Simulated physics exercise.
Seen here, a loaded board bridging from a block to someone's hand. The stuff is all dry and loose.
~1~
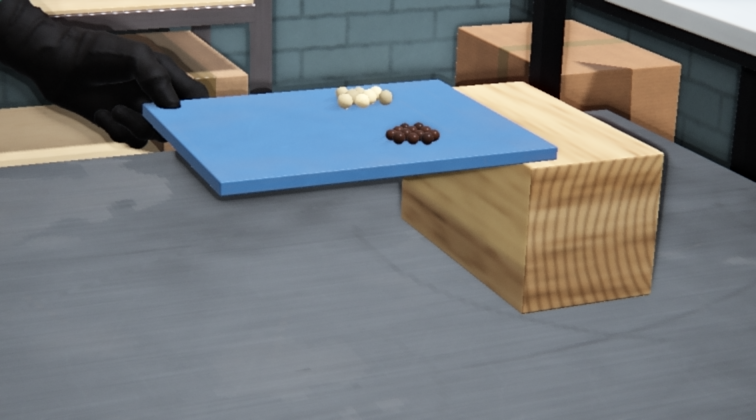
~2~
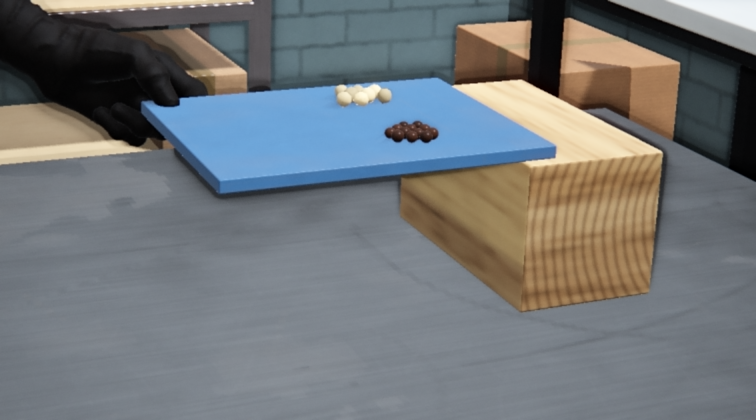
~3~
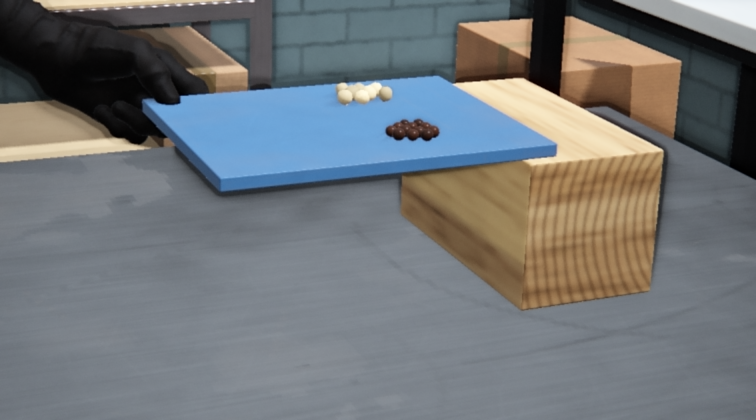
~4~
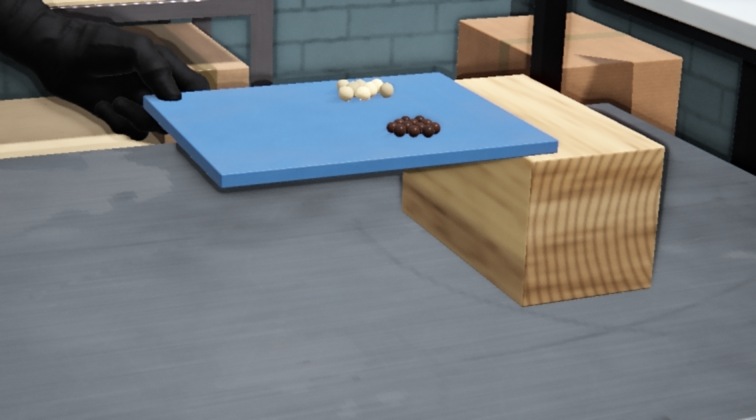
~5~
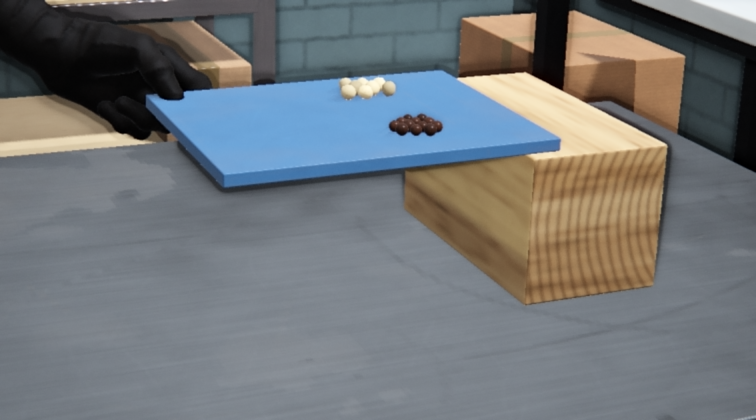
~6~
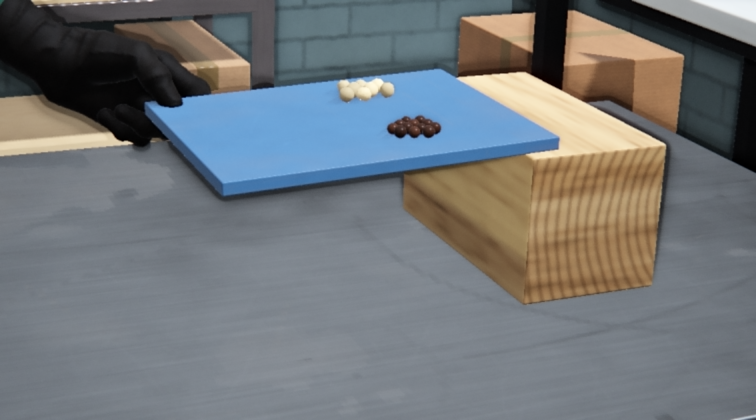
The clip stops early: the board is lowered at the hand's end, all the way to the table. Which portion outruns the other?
It's the forward one that travels farther.
Then, 0.66 s after the last picture, board sloping at 18°; near portion all still on the board; far portion all still on the board.
Then, 1.23 s after the last picture, board sloping at 30°; near portion mostly up to a board's length out; far portion mostly up to a board's length out.
Then, 1.72 s after the last picture, board resting at 30°; near portion mostly one to two board lengths out; far portion mostly up to a board's length out.
At rest, board resting at 30°; near portion mostly more than two board lengths out, about half gone off the table; far portion mostly up to a board's length out; the near portion has gone farther.
